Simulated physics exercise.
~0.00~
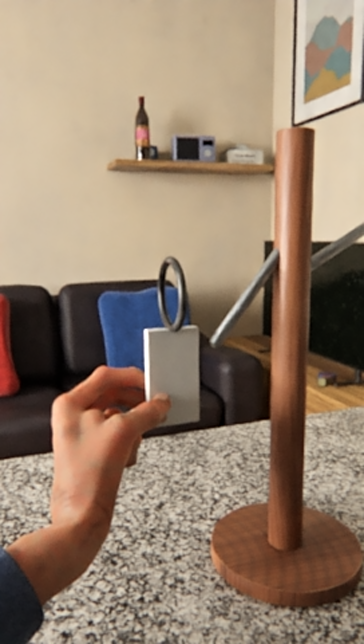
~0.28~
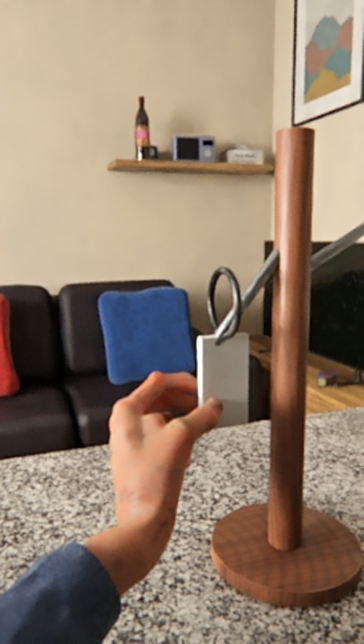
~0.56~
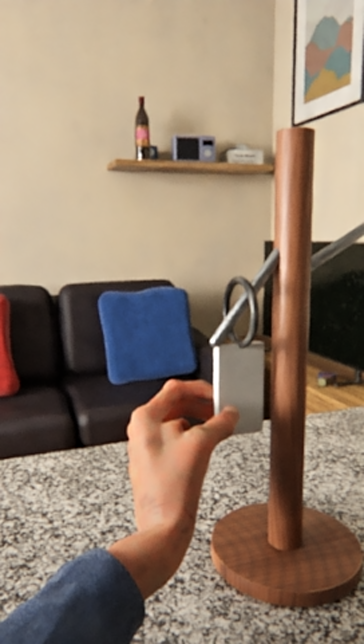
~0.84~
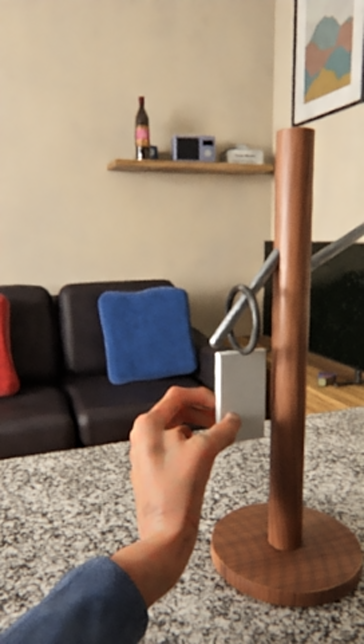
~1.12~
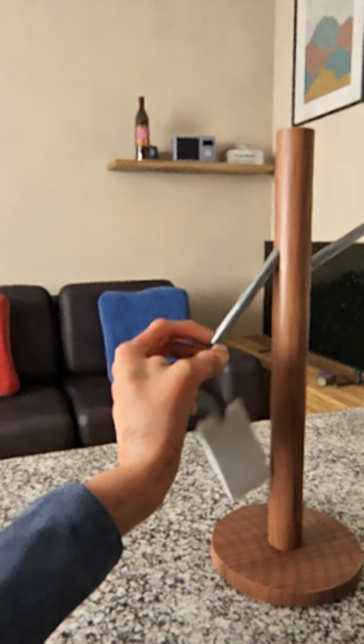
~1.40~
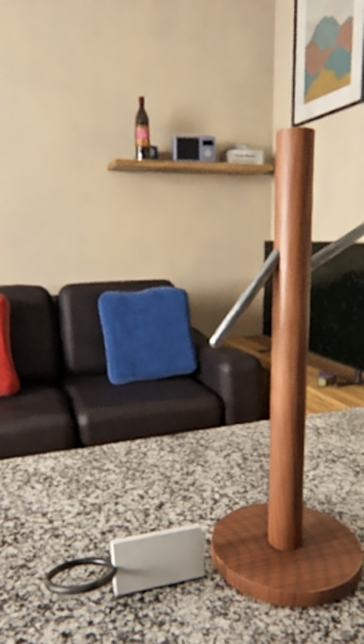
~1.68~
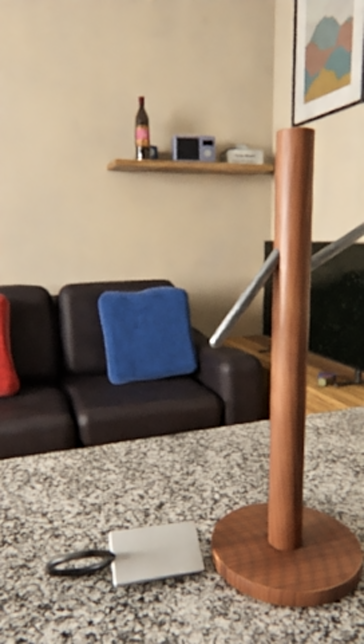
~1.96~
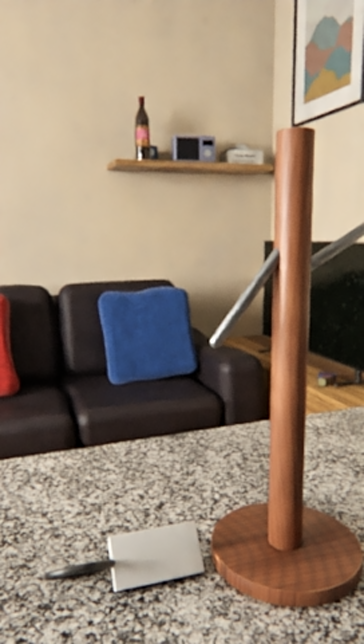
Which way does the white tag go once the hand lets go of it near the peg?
It moves down, dropping away from the peg and ending up on the speckled counter.
